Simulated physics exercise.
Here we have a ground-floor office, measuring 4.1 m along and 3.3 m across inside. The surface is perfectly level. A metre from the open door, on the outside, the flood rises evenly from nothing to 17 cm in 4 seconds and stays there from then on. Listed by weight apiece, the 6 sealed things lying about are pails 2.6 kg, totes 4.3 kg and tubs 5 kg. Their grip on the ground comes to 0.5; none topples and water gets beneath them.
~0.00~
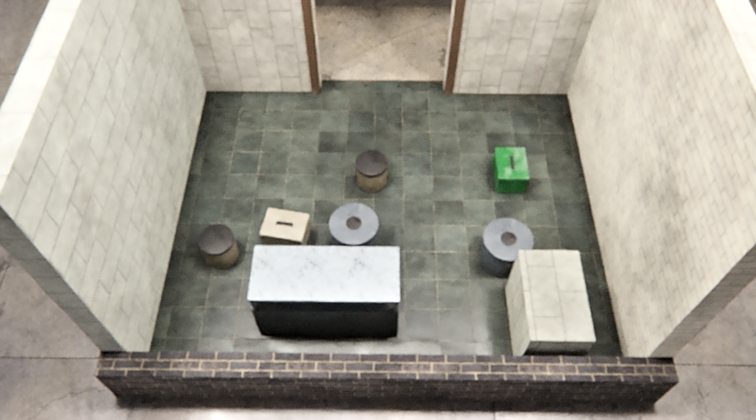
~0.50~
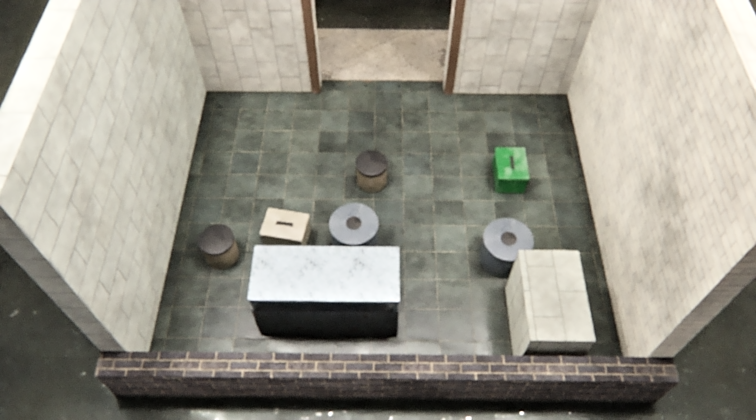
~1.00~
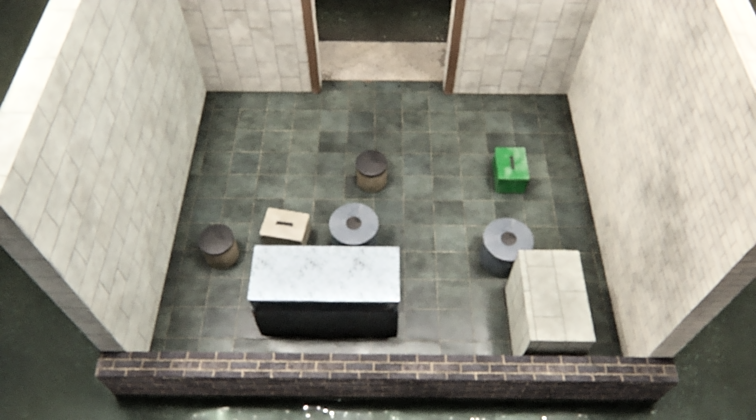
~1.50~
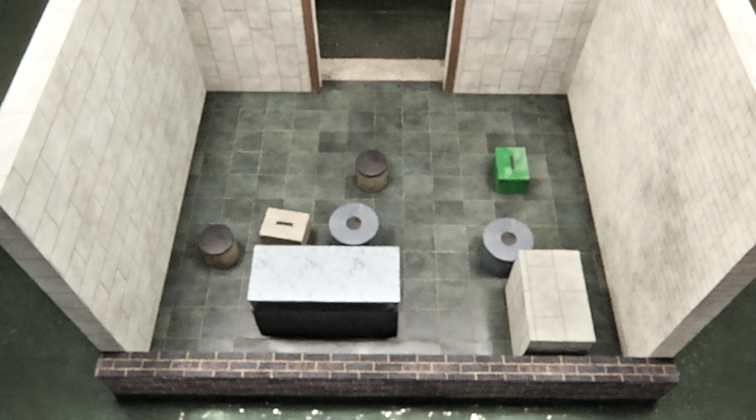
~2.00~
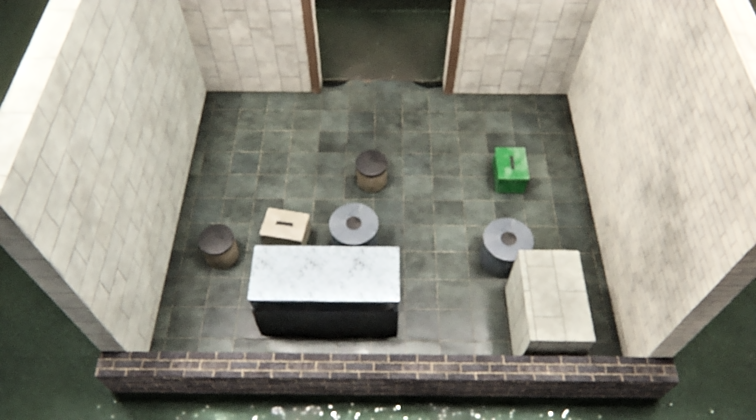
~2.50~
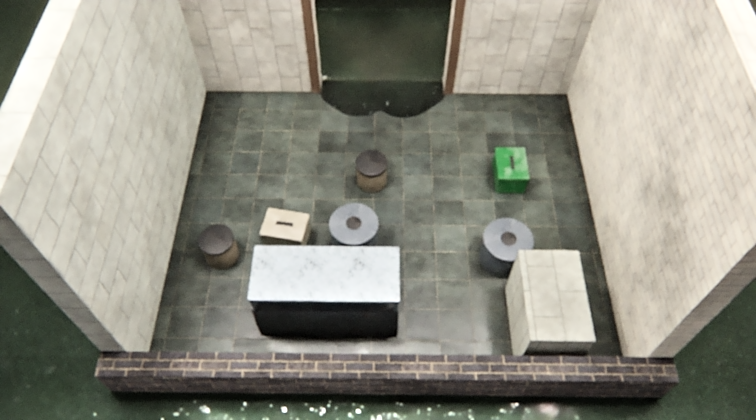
A small tiled room with a counter, stools and a green box sat still while dark water spread around its outside, covered the doorway's threshold, and crept slightly onto the floor inside.
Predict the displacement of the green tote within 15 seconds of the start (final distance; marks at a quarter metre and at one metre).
Expect the green tote to show a bit of drift.
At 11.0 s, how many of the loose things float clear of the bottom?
At that point I count 6.
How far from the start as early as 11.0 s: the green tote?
Roughly 100 centimetres by that point.
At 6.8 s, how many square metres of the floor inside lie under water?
Wet area: Approx. 11.0 m2.
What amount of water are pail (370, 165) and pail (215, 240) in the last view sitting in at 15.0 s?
Some 13 cm at the first, some 14 cm at the second.
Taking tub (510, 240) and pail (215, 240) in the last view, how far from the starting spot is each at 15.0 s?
Net displacement, in order: 80 cm; 30 cm.
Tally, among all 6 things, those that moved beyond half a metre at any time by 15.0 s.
It works out to 6.
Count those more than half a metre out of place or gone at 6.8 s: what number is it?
By that point, 3.
After 3.5 s the green tote is near (512, 163), 0.0 m from its start, aground; 0 afloat.
After 6.8 s the green tote is near (532, 167), 0.2 m from its start, aground; 4 afloat.
After 11.0 s the green tote is near (504, 95), 0.9 m from its start, afloat; 6 afloat.
After 15.0 s the green tote is near (510, 215), 0.7 m from its start, afloat; 6 afloat.
